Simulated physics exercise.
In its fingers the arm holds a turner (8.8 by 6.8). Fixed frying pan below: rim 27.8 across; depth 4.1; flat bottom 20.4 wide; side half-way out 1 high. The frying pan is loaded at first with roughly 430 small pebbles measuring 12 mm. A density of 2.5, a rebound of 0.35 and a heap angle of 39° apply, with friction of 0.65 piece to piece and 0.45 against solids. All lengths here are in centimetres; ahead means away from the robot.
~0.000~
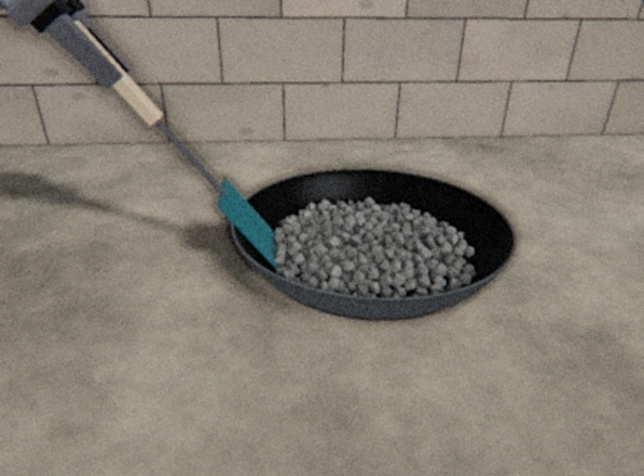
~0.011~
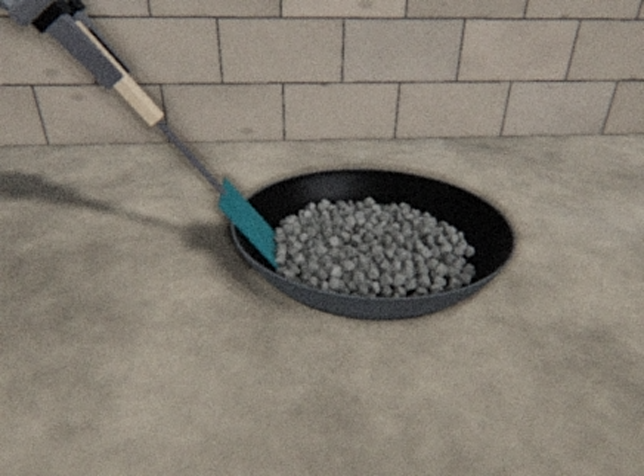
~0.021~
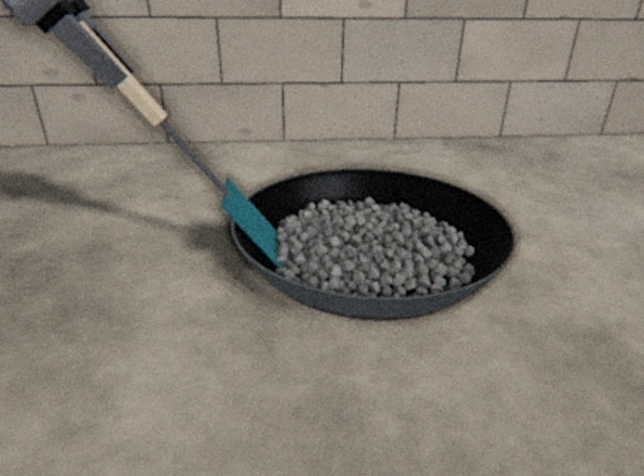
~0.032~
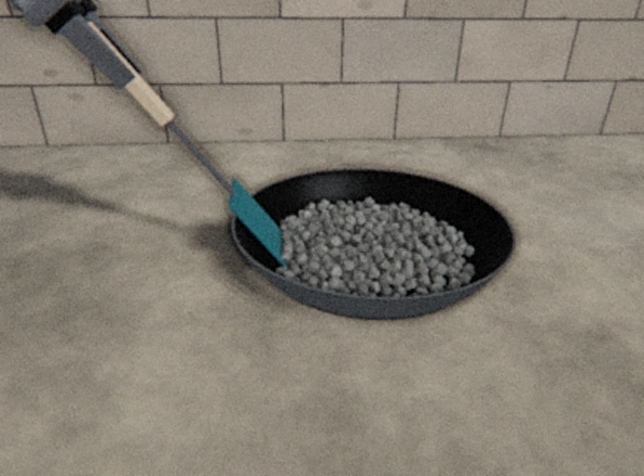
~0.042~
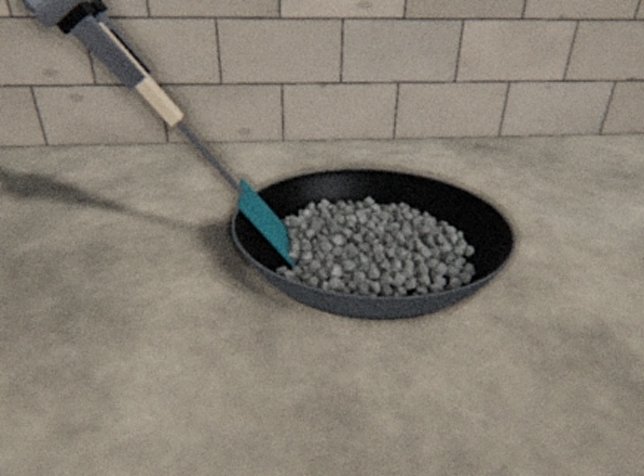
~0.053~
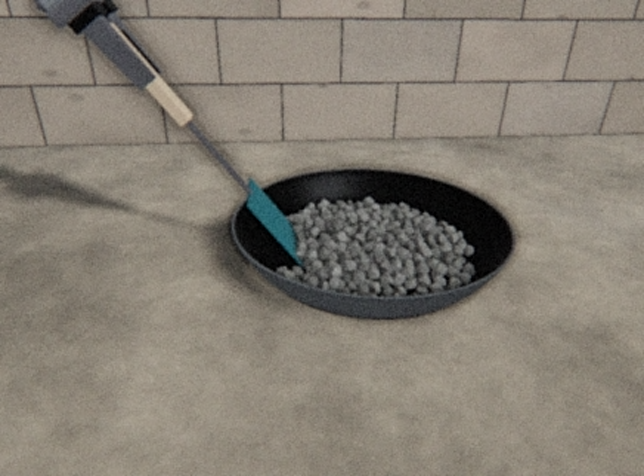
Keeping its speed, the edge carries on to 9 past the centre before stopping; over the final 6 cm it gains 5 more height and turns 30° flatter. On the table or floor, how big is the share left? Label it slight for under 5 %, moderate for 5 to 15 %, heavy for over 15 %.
Label: Moderate.
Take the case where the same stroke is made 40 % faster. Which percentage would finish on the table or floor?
About 20 %.
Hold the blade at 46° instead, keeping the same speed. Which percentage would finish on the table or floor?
In that case some 10 per cent.
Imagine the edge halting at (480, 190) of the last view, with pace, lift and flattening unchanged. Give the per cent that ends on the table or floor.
The share ending on the table or floor is about 20 per cent.
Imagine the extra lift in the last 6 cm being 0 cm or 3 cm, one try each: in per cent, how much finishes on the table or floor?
Roughly 0 % and then 5 %.
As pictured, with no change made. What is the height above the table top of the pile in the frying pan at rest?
Close to 5.0 centimetres high.
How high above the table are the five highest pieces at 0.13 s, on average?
I'd put them at about 5 centimetres above the table.
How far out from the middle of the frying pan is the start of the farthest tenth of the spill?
I'd put it at about 30 centimetres.
After 0.13 s, sloping 54°, highest piece 5 above the table; 426 in the frying pan.
After 0.20 s, sloping 46°, highest piece 6 above the table; 426 in the frying pan.
After 0.44 s, sloping 24°, highest piece 4 above the table; 383 in the frying pan, 41 on the table or floor, 2 on the blade or in flight.
After 1.49 s, sloping 24°, highest piece 4 above the table; 383 in the frying pan, 43 on the table or floor.
At rest, 383 in the frying pan, 43 on the table or floor. That is 10 % on the table or floor.
